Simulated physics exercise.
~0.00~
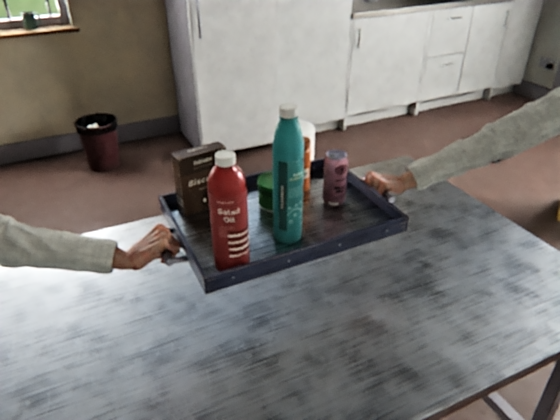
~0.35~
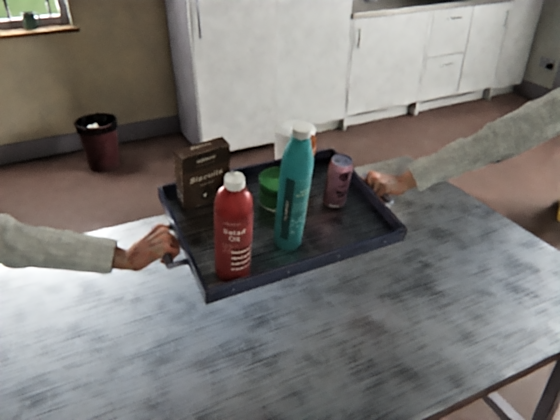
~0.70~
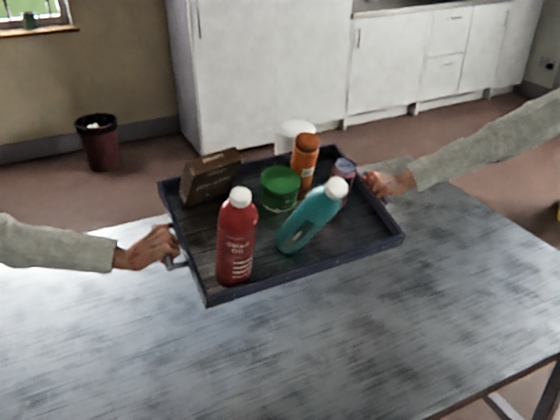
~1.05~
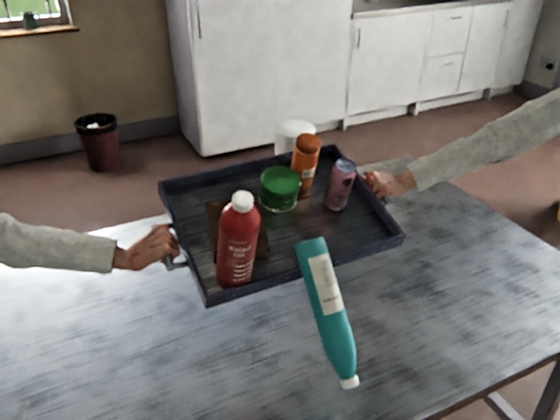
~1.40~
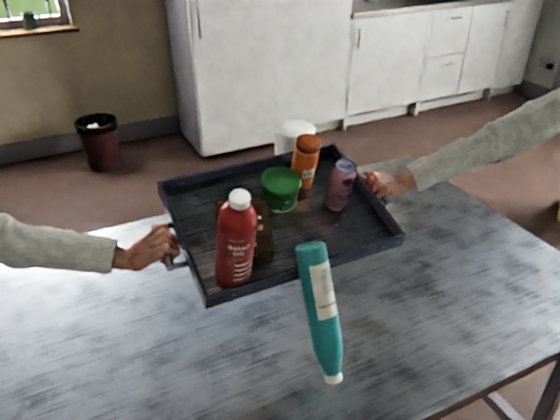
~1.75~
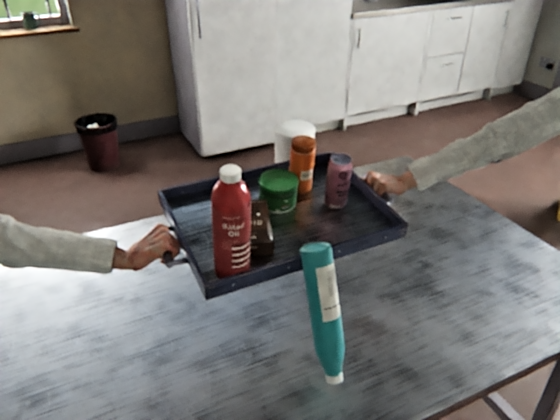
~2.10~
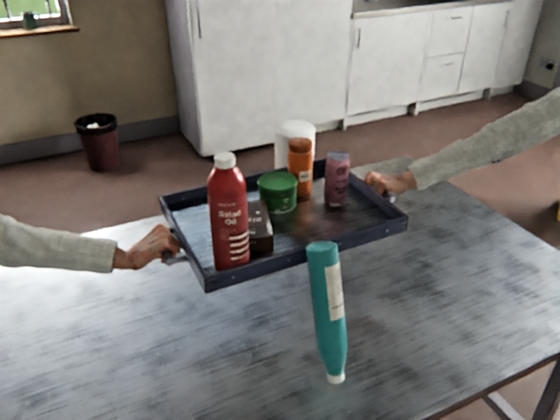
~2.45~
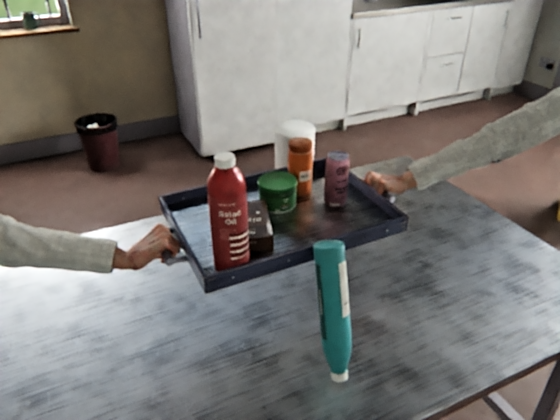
Turquoise bottle tipping off a hand-held tray as it tilts forward and levels, leaving a brown packet toppled among upright containers.
